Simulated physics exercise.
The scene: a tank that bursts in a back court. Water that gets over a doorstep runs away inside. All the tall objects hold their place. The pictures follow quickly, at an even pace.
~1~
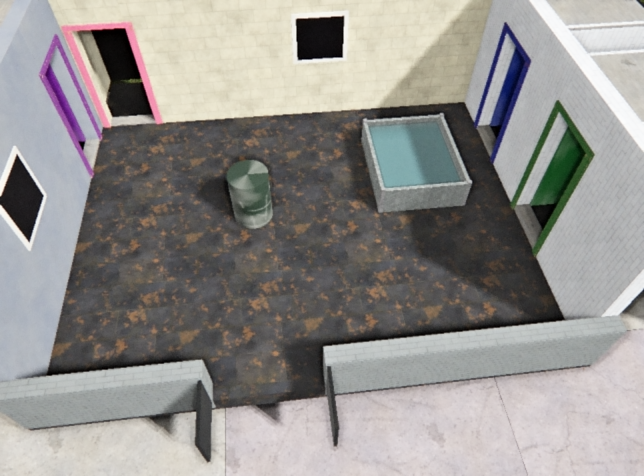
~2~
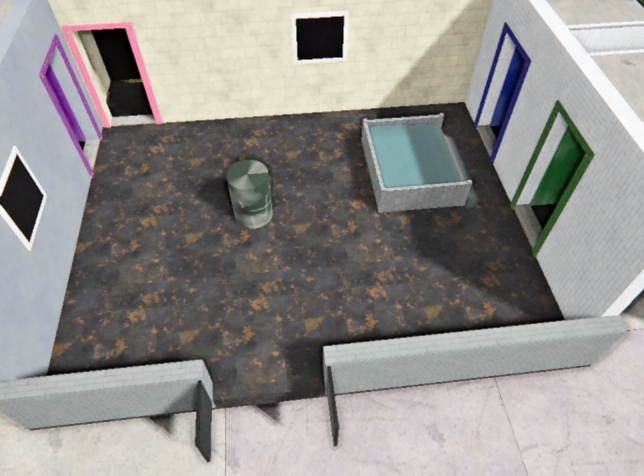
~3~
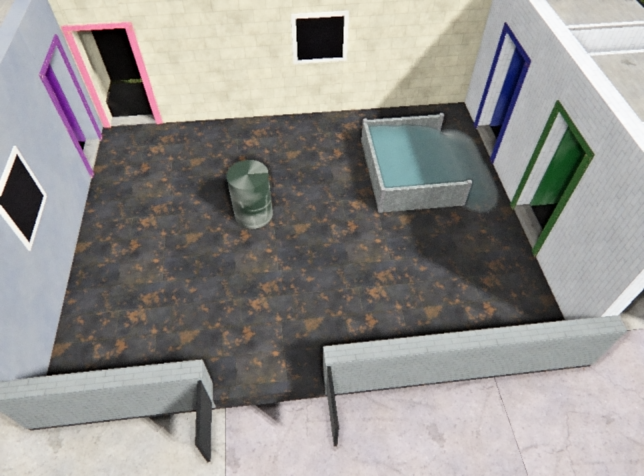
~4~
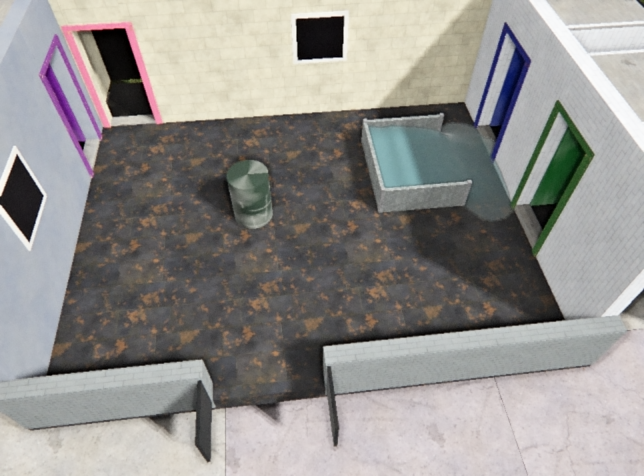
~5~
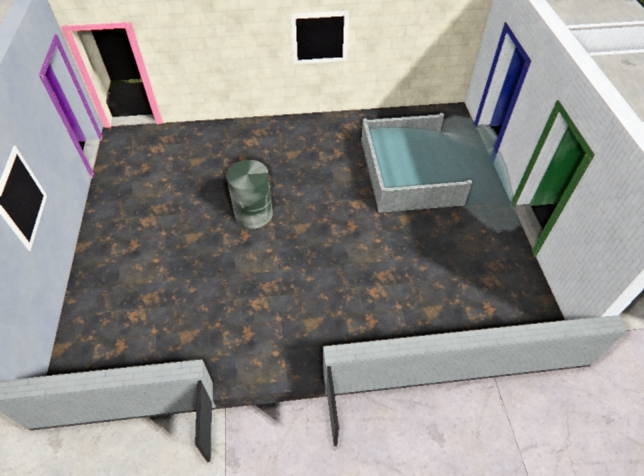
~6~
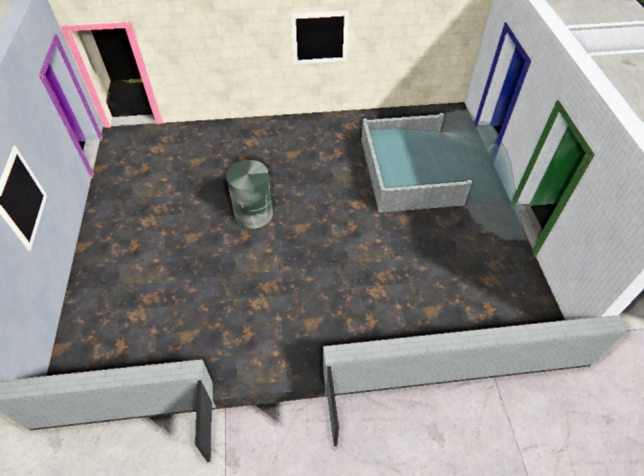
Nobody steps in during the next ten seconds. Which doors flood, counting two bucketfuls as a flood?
The blue door takes more than that; the purple door stays under that; the green door stays under that; the pink door stays under that.
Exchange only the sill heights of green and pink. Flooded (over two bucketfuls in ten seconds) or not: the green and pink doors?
My reading: The green one floods; the pink one holds.
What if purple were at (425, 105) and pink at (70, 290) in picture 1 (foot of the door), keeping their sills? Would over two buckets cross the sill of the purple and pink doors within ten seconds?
Then: Purple door is over, pink door takes less.
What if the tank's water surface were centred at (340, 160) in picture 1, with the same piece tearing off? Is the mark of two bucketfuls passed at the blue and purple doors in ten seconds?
In short: The blue one passes that mark; the purple one keeps below it.
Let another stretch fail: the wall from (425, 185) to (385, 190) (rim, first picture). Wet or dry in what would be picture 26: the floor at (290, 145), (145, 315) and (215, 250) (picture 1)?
As listed: No water, no water, not flooded.
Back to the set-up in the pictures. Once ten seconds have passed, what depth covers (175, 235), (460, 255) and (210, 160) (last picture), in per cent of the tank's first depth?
Roughly 4, 2 and 2 per cent, in turn.
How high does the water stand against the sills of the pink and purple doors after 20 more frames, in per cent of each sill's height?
About 0 and 0 per cent.
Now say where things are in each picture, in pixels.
Still water in the open tank at (414, 154), in the first picture.
Water pours out at (449, 162) and has run to (470, 203), in the second picture.
Water pours out at (448, 164) and has run to (482, 208), in the third picture.
The front is at (512, 205), out from the gap at (448, 164), in the fourth picture.
Water pours out at (448, 164) and has run to (519, 221), in the fifth picture.
The front is at (524, 232), out from the gap at (448, 164), in the sixth picture.
A moment on, water covers 10 % of the floor; the blue door far over two buckets in, the purple door not reached, the green door wet at the sill, nothing in, the pink door not reached.
Next, water covers 20 % of the floor; the blue door far over two buckets in, the purple door not reached, the green door under two buckets in, the pink door not reached.
Then, water covers 30 % of the floor; the blue door far over two buckets in, the purple door not reached, the green door under two buckets in, the pink door not reached.
Later, water covers 55 % of the floor; the blue door far over two buckets in, the purple door not reached, the green door under two buckets in, the pink door not reached.
In the end, water covers 70 % of the floor; the blue door far over two buckets in, the purple door wet at the sill, nothing in, the green door under two buckets in, the pink door not reached.
